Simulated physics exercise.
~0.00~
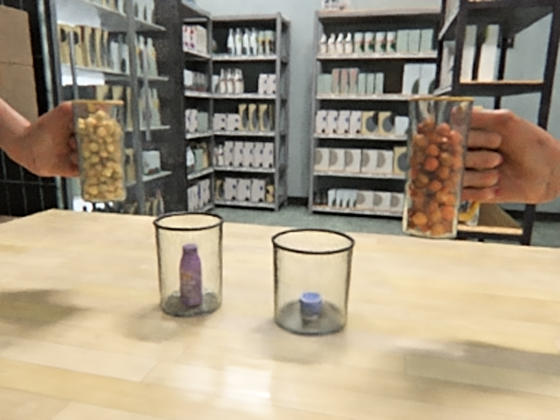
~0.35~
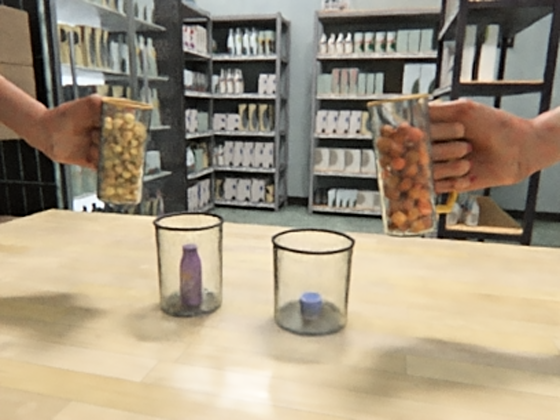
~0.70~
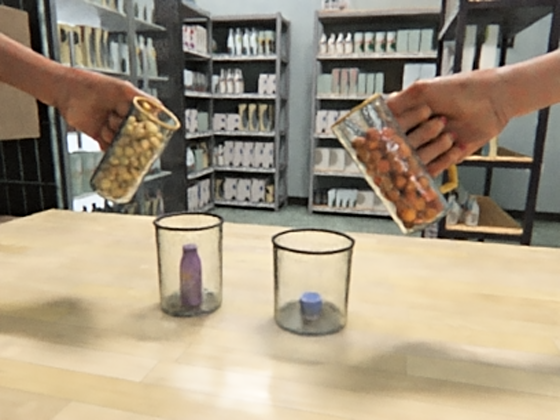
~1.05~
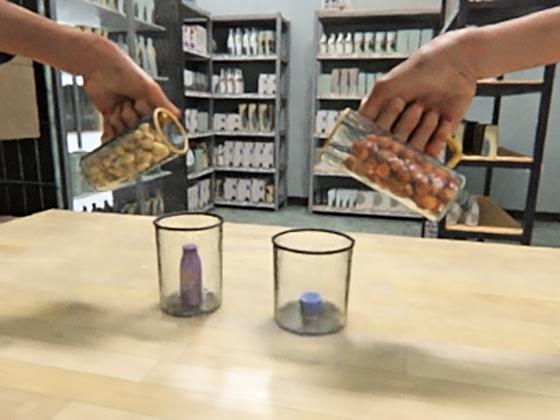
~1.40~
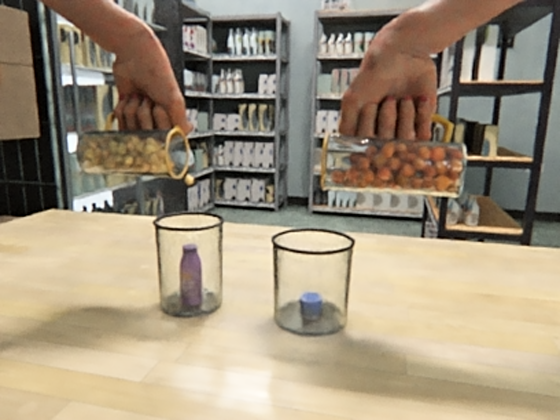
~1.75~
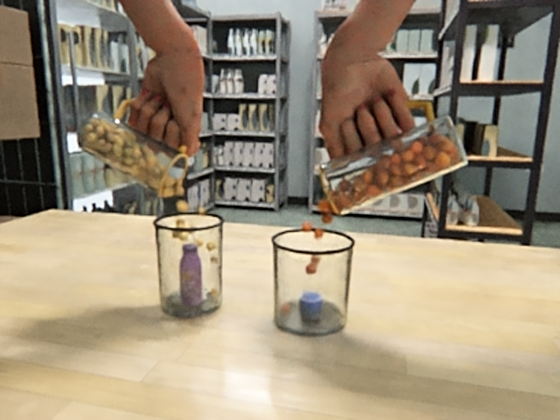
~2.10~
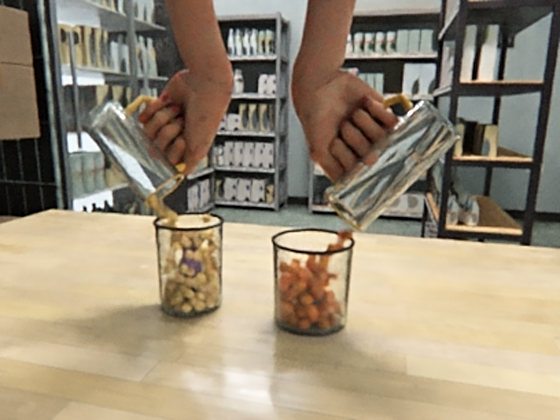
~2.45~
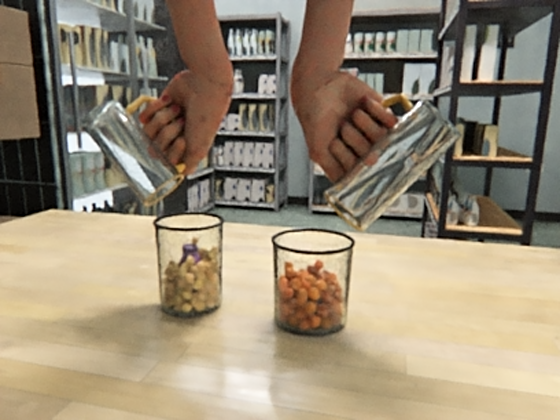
At the start, two hands hold clear cups above a wooden table, the left cup full of pale, roundish pieces and the right one full of orange ones. Below them stand two empty clear glasses, one with a purple bottle-shaped object inside and the other with a short blue object. The hands move inward and tip the cups onto their sides, and then the pieces begin to tumble down into the glasses. The cups tilt further until they are empty. At the end, both glasses are about half full, with the purple object's top still showing and the blue one buried.
